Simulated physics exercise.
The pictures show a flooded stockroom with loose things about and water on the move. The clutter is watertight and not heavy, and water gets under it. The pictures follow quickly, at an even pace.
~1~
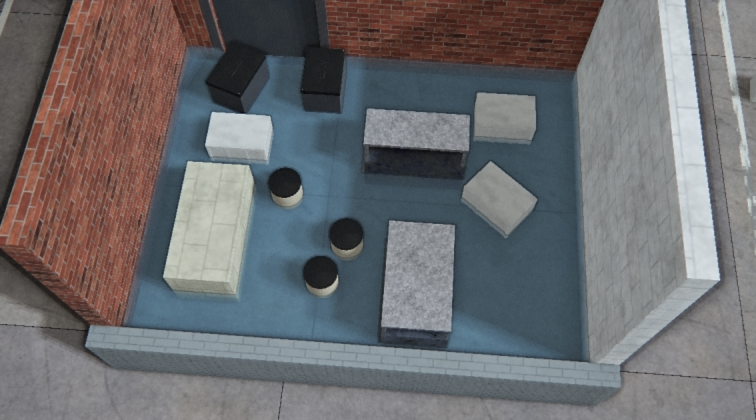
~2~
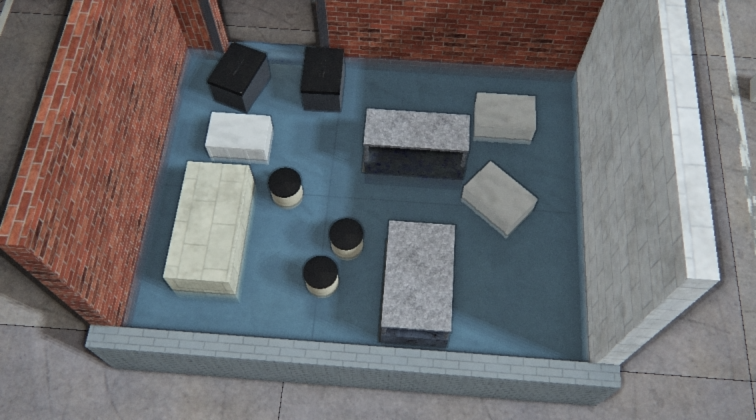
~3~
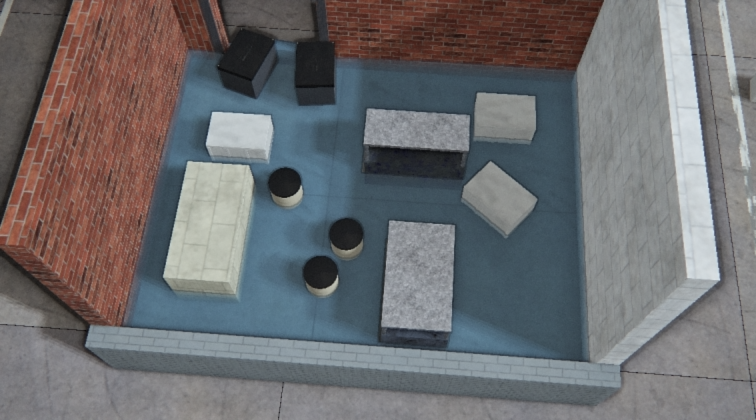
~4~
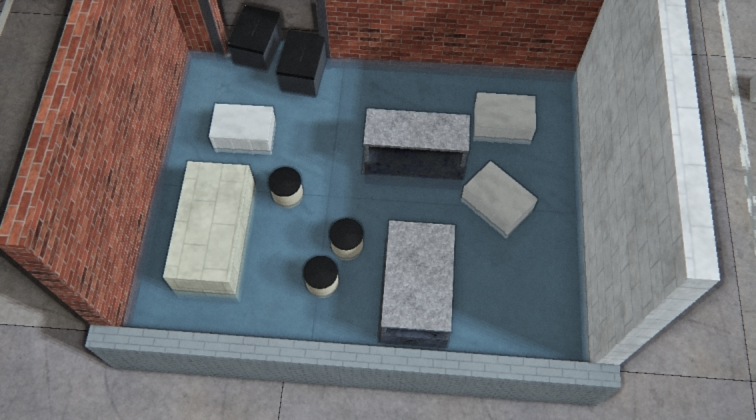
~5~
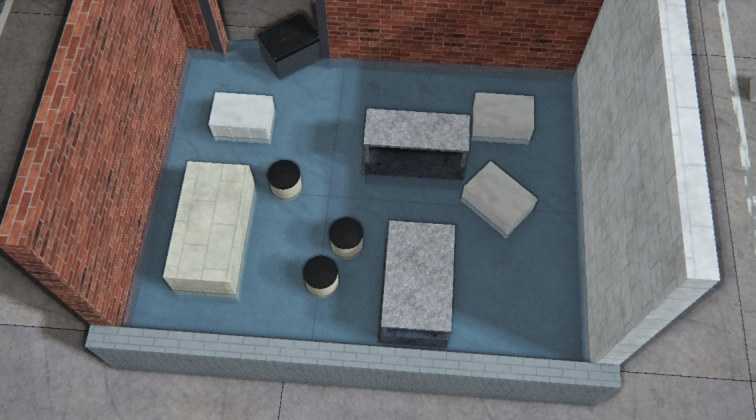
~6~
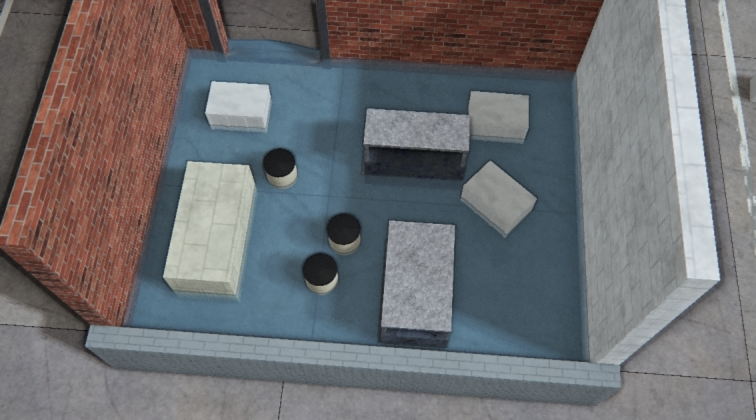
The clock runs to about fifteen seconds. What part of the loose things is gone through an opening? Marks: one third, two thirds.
Share: Two thirds or above.
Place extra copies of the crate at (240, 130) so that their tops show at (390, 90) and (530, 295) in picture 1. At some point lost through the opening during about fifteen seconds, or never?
As listed: Washed out, stays.
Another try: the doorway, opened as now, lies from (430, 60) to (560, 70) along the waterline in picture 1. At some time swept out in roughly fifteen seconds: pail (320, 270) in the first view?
My call: Kept in.
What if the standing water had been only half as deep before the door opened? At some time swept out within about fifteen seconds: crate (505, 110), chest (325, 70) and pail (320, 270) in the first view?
One after the other: Kept in, washed out, stays.
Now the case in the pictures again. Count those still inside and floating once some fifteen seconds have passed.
The number is 2.
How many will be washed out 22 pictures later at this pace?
That makes 5.
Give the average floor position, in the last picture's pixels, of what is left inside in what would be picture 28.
Close to (348, 160).
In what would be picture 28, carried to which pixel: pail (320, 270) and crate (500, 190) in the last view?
At about (290, 220) and (494, 141).
A moment on, 2 of 8 are out; 6 afloat.
Next, 4 of 8 are out; 4 afloat.
Later, 5 of 8 are out; 3 afloat.
In the end, 6 of 8 are out; 2 afloat.
